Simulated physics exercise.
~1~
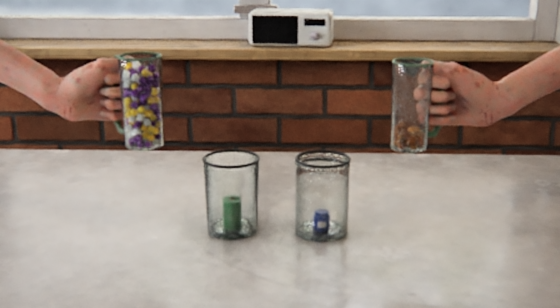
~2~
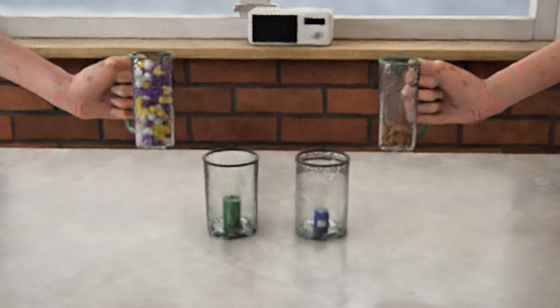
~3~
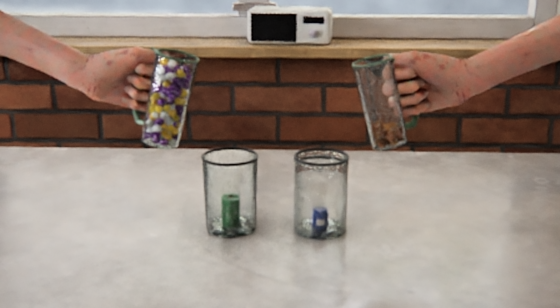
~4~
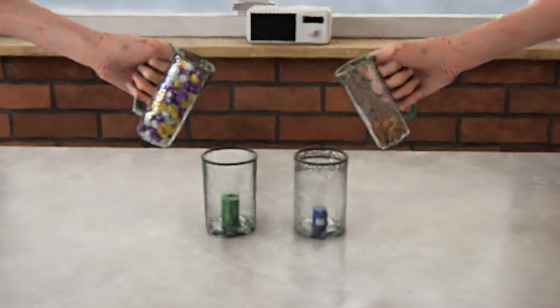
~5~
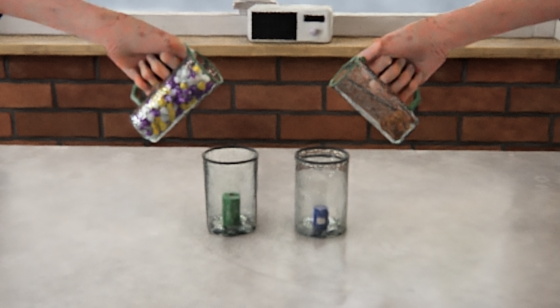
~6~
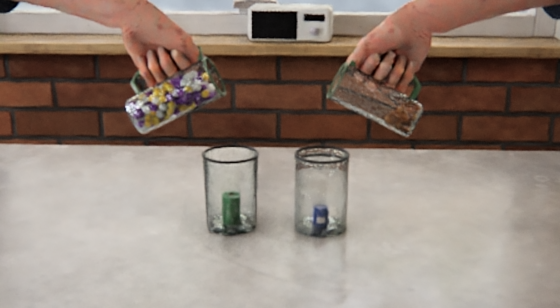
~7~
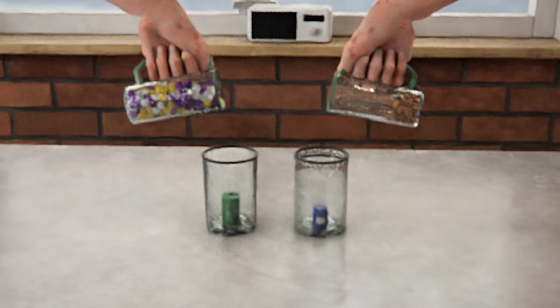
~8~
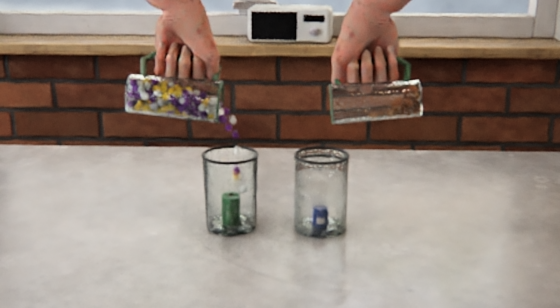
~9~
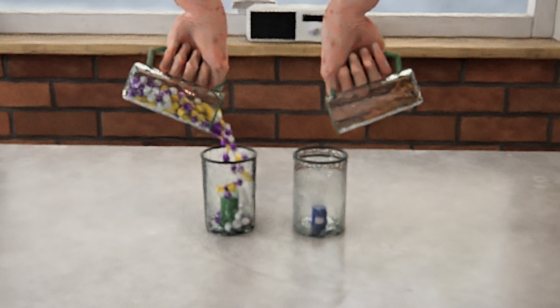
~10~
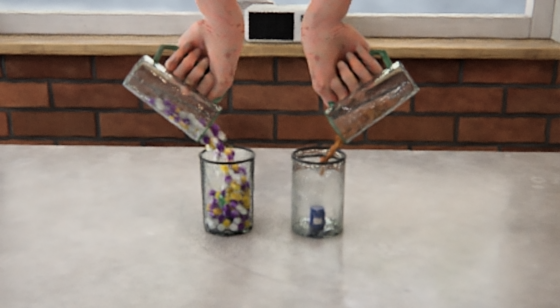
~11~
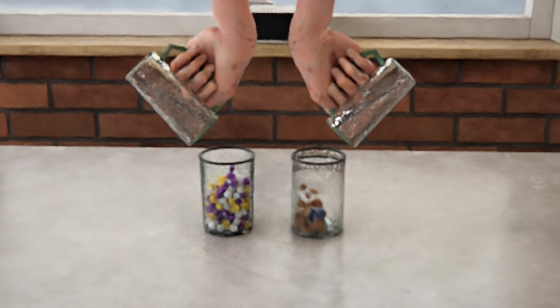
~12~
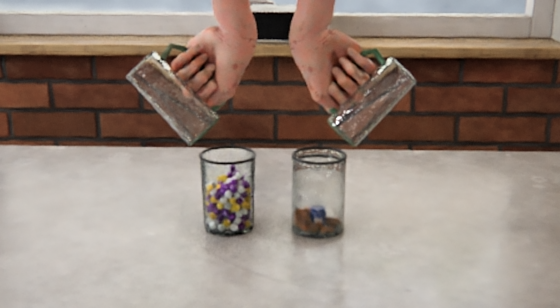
Two hands reach in from either side, each holding a clear glass mug above a pale grey counter, seen from the front with a brick wall and windowsill behind. The left mug holds purple, yellow and white pieces, the right a smaller brown load. Below stand two clear glasses, a green object upright in the left and a blue one in the right. The hands move inward and tip the mugs; the colourful pieces spill first, then the brown ones. Both mugs empty, leaving the green object buried and the blue one still showing above the shallow brown layer.
